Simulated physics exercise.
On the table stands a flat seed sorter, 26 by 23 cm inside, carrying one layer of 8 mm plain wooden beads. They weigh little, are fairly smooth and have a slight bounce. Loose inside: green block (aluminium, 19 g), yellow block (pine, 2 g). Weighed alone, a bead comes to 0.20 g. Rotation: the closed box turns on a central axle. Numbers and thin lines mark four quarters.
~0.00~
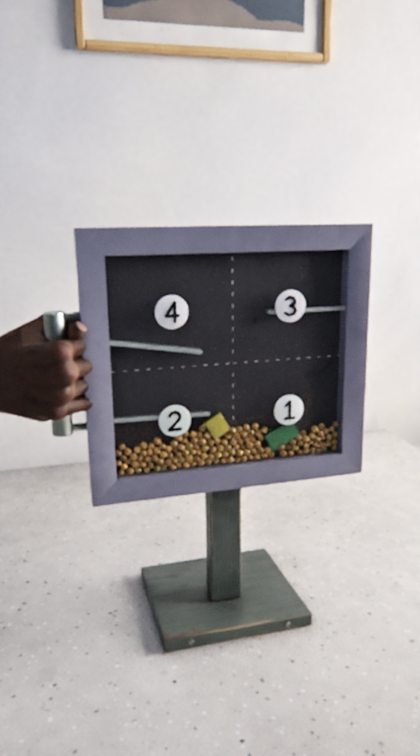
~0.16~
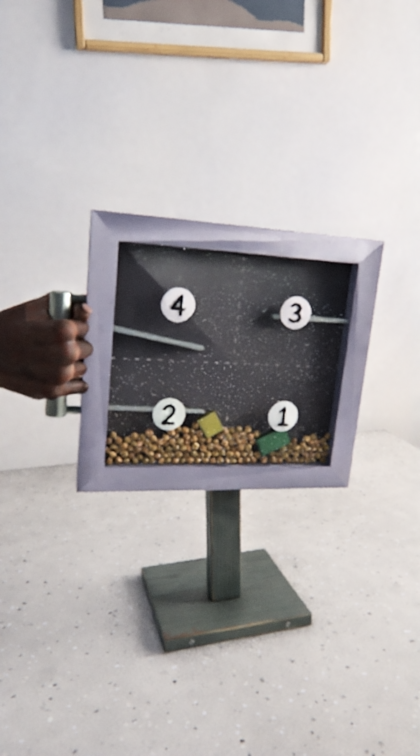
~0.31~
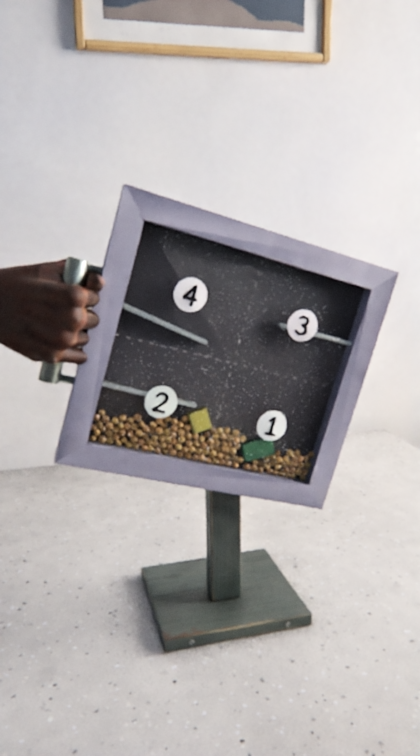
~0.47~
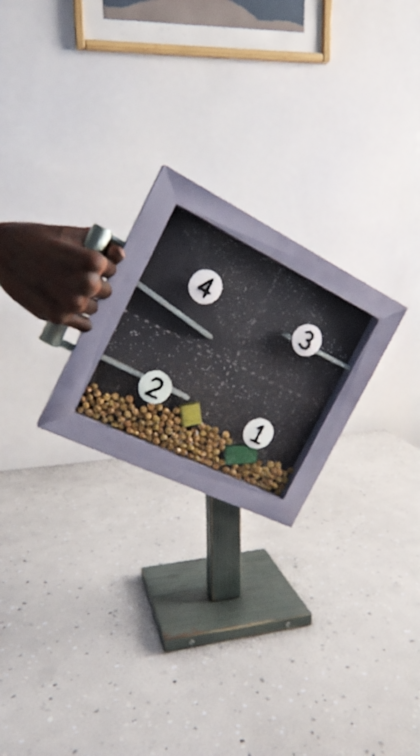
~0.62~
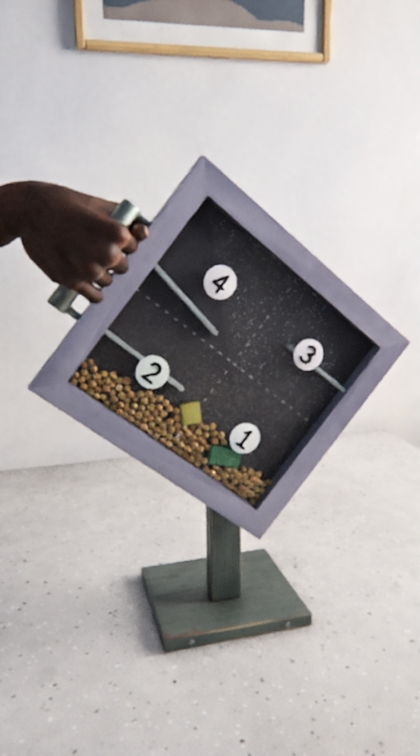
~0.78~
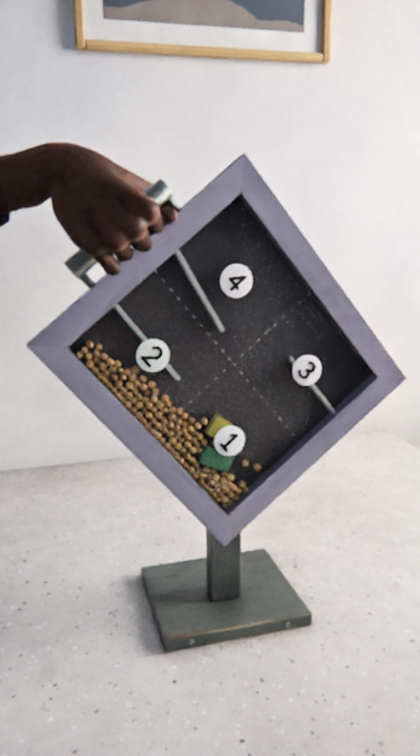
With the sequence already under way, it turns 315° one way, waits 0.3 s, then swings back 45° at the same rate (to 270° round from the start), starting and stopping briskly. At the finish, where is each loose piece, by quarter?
Green block ends in 4, yellow block ends in 4.
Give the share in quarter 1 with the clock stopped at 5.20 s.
I'd say near 0 in a hundred.
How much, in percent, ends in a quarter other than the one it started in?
My reckoning puts it near 85 percent.
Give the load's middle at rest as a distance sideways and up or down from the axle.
It lies close to 5 centimetres left and 8 centimetres below.
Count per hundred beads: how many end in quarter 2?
Share at rest: Approx. 20 %.
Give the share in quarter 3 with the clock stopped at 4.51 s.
Around 0 percent of the load.
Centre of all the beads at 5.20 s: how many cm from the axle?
Some 7 cm left and 6 cm below.
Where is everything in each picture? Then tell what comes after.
Level; about 140 beads; beads' middle (226, 448); highest (203, 429); green block (281, 434) tilted 27°; yellow block (217, 425) tilted 58°; no. 1 (289, 410), no. 2 (175, 421), no. 3 (291, 306), no. 4 (172, 312), in the first picture.
Turned 6° clockwise; beads' middle (216, 448); highest (196, 426), in the second picture.
Turned 17° clockwise; beads' middle (201, 446); highest (102, 413); wall ends (280, 325), (205, 342), (194, 405), in the third picture.
Turned 29° clockwise; beads' middle (186, 440); highest (94, 386); green block (241, 454) tilted 3°; yellow block (190, 414) tilted 84°, in the fourth picture.
Turned 40° clockwise; beads' middle (174, 432); highest (90, 362), in the fifth picture.
Turned 51° clockwise; beads' middle (172, 429); highest (89, 344); green block (217, 458) tilted 25°; yellow block (218, 428) tilted 57°; no. 1 (230, 441), no. 2 (153, 356), no. 3 (307, 370), no. 4 (236, 281), in the sixth picture.
By 4.51 s, it has come round 315° clockwise; the beads' middle is 9 cm left of and level with the centre; no. 2, 5 %, no. 4, 95 %; green block in no. 4; yellow block in no. 4.
By 5.20 s, it has come round 292° clockwise; the beads' middle is 7 cm left of and 6 cm below the centre; no. 2, 20 %, no. 4, 80 %; green block in no. 4; yellow block in no. 4.
By 5.58 s, it has come round 270° clockwise; the beads' middle is 5 cm left of and 8 cm below the centre; no. 2, 20 %, no. 4, 80 %; green block in no. 4; yellow block in no. 4.
All still by 6.0 s, it has come round 270° clockwise; no. 1, 0 %, no. 2, 20 %, no. 3, 0 %, no. 4, 80 %; green block in no. 4; yellow block in no. 4.
